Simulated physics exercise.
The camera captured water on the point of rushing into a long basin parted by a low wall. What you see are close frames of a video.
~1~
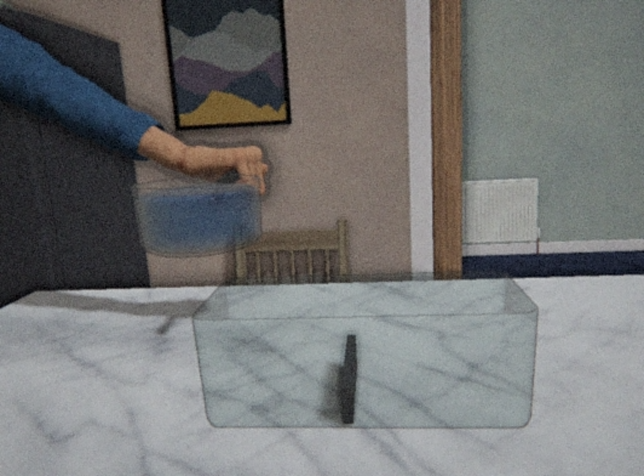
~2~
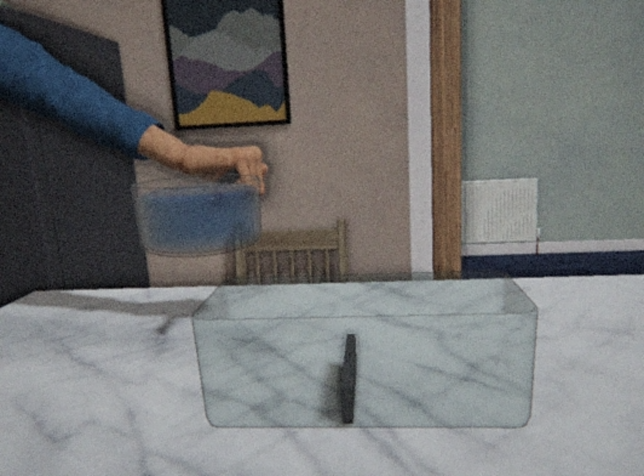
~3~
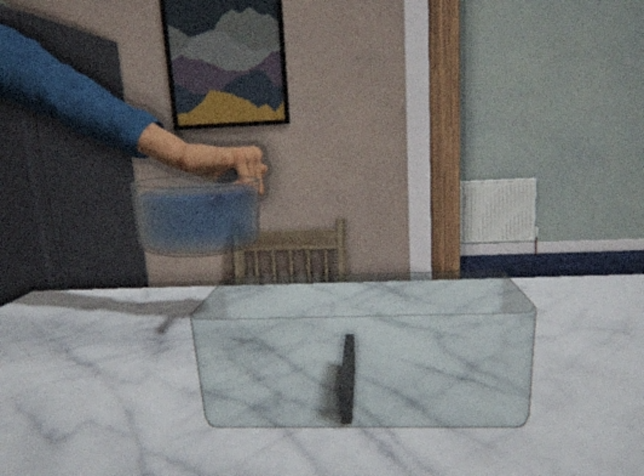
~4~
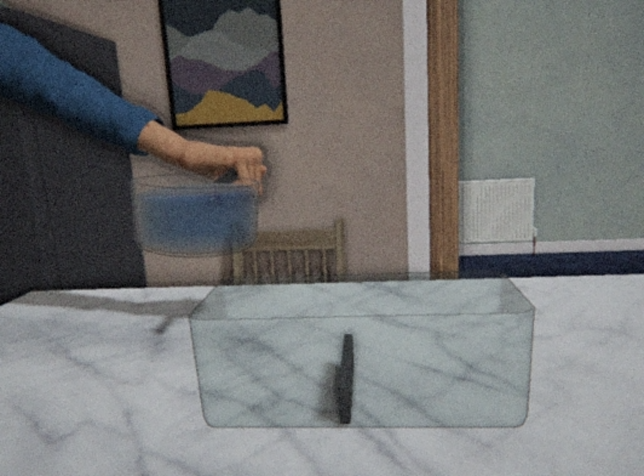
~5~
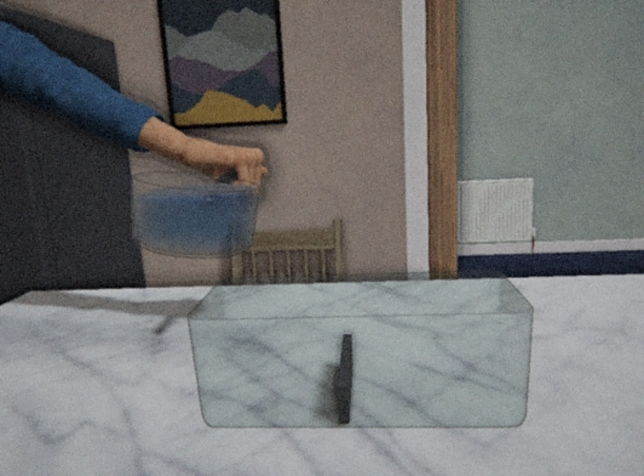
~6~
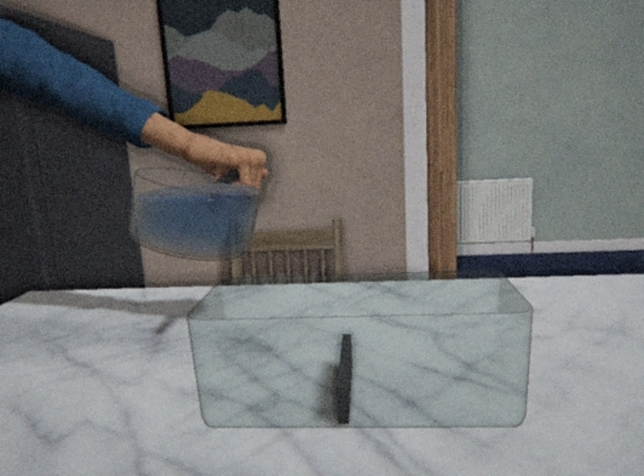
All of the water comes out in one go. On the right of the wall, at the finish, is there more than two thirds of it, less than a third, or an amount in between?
There is less than a third of it there.
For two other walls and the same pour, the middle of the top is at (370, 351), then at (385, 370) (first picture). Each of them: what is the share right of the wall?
The first position gives around 5 percent, the second around 20 percent.
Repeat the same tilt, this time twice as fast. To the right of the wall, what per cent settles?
Around 15 percent.
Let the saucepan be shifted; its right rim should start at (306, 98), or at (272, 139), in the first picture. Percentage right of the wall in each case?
One after the other: 80 %, 55 %.
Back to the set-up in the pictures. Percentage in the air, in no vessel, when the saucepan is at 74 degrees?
Estimated at 30 per cent or so.
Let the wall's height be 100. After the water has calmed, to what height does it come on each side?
I'd say about 70 for the left and about 10 for the right.
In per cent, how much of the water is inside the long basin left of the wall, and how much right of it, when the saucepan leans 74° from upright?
Left 25 %, right 5 %.
A moment on, the saucepan is tipped part way and 44 per cent is still to pour, 25 is left of the wall and 3 right of it.
Next, the saucepan is tipped right over and 5 per cent is still to pour, 81 is left of the wall and 10 right of it.
Then the saucepan is tipped right over and 0 per cent is still to pour, 86 is left of the wall and 13 right of it.
Later the saucepan is tipped right over and 0 per cent is still to pour, 85 is left of the wall and 15 right of it.
Finally, 84 per cent lies left of the wall, 15 right of it and 1 outside.
